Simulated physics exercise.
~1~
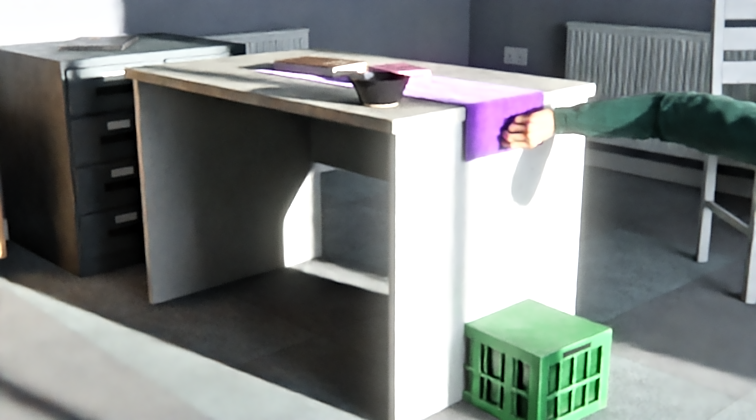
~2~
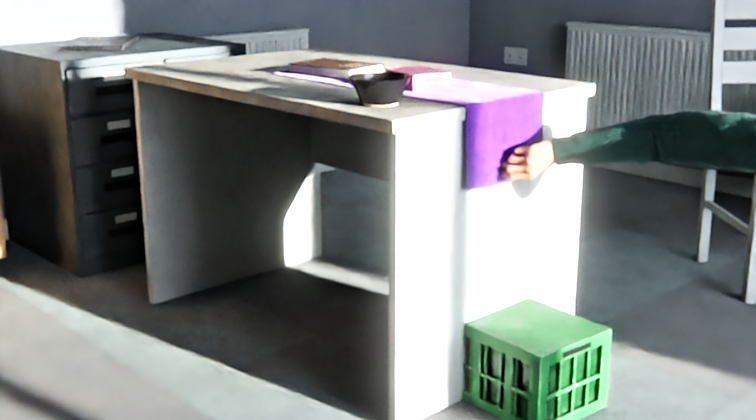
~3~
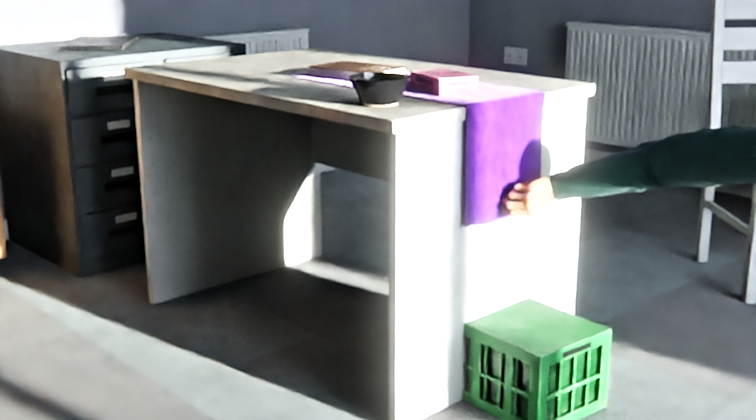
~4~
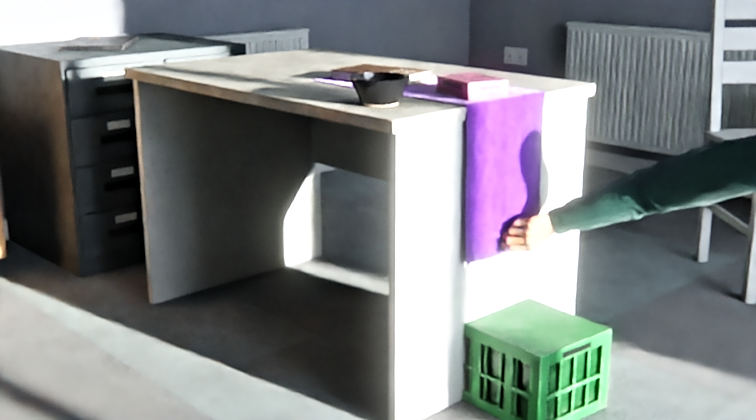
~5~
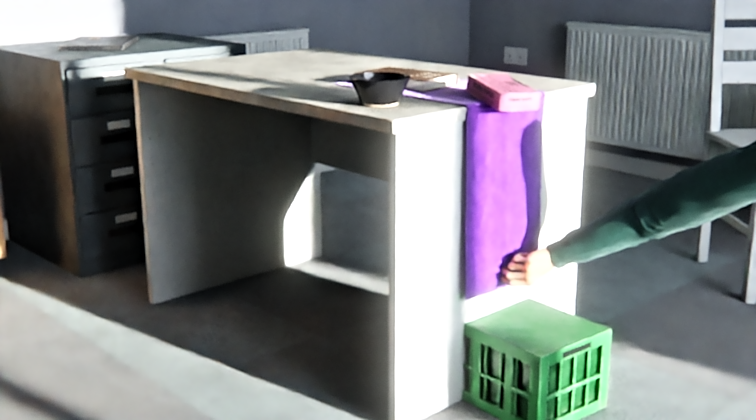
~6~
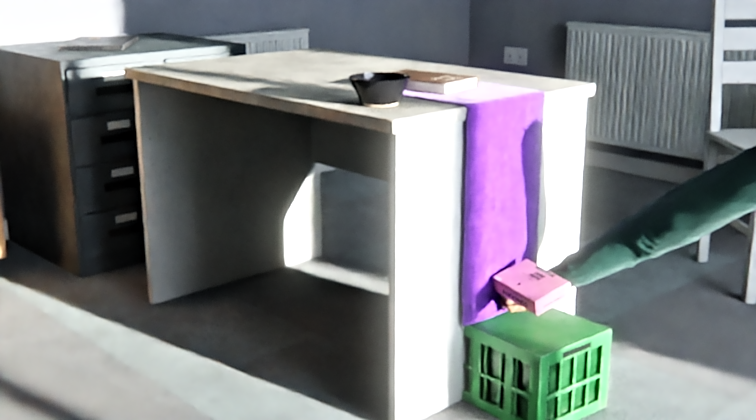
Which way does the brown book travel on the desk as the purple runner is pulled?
The brown book travels to the right, carried along toward the end of the desk where the runner hangs down.
